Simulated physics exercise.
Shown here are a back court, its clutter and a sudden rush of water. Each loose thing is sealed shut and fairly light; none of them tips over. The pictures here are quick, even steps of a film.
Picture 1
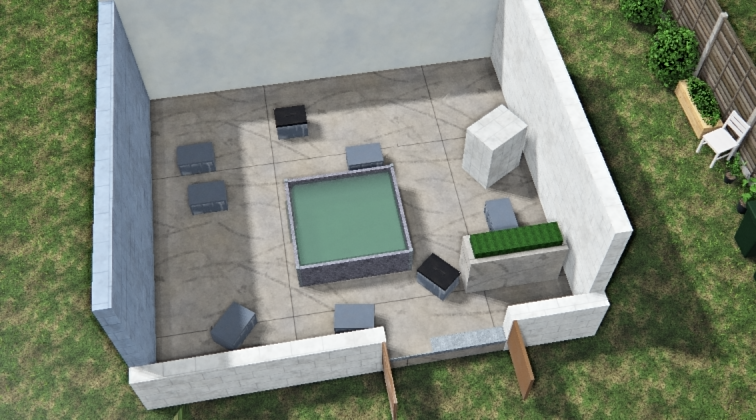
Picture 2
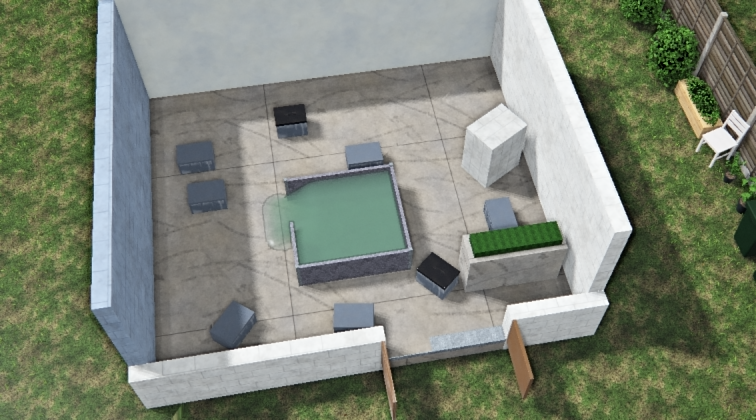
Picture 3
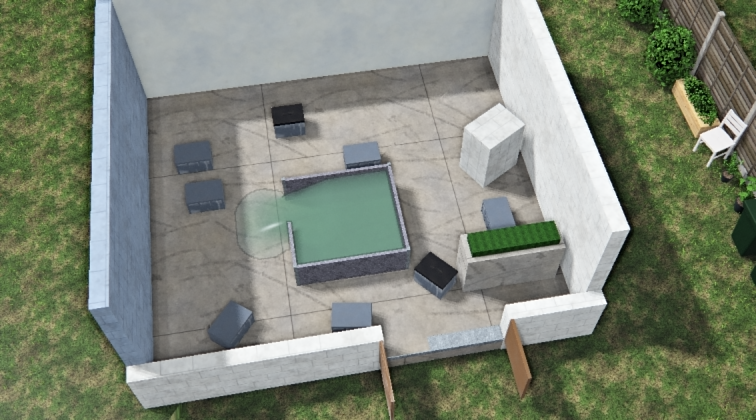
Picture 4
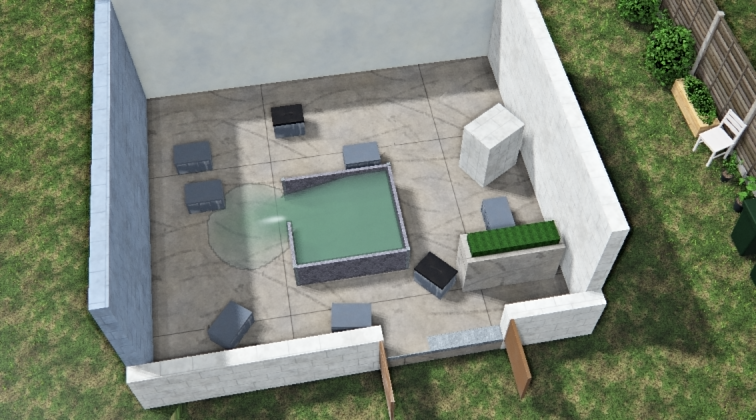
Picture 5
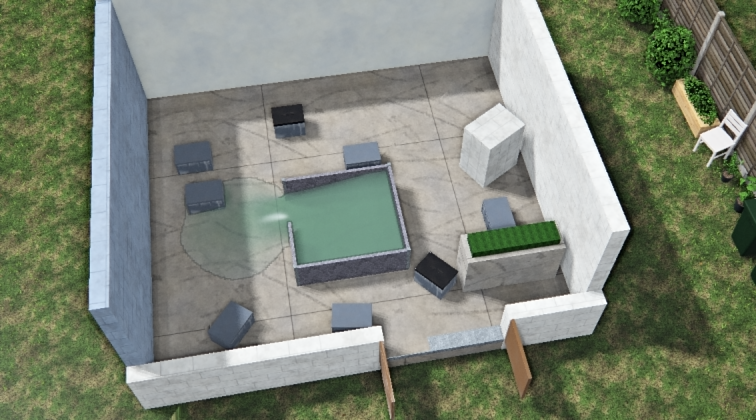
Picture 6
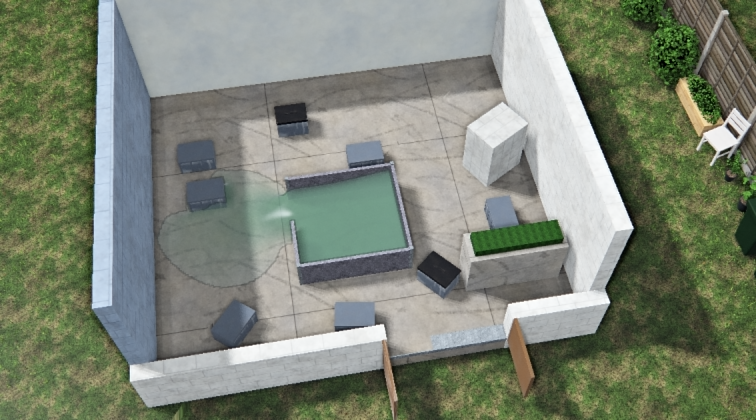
Walled back court with scattered grey crates standing still as greenish water pours through a raised pool's left side, spreading across paving.
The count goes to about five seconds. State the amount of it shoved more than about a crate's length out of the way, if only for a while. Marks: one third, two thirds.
That share lands between a third and two thirds.
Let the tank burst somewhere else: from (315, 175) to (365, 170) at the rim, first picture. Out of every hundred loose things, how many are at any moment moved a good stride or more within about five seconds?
It comes out at roughly 20 per cent.
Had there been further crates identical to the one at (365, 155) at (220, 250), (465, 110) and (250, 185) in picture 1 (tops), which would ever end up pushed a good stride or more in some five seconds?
Copy by copy, in order: Relocated, largely stays, relocated.
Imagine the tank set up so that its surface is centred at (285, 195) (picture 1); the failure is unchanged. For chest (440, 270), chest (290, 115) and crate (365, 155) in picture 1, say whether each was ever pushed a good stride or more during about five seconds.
The three, one by one: Short of that, short of that and short of that.
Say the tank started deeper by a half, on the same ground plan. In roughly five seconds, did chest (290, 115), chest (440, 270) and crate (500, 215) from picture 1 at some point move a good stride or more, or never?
Going through them, I'd say got there, then never got there, then never got there.
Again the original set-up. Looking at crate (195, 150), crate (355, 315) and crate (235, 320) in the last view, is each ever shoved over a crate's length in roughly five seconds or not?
Goes that far; short of that; goes that far.
A moment on, 0 of 8 are well off their spots; 0 afloat.
Next, 2 of 8 are well off their spots; 1 afloat.
Later, 2 of 8 are well off their spots; 2 afloat.
In the end, 3 of 8 are well off their spots, and 3 have been at some point; 1 afloat.
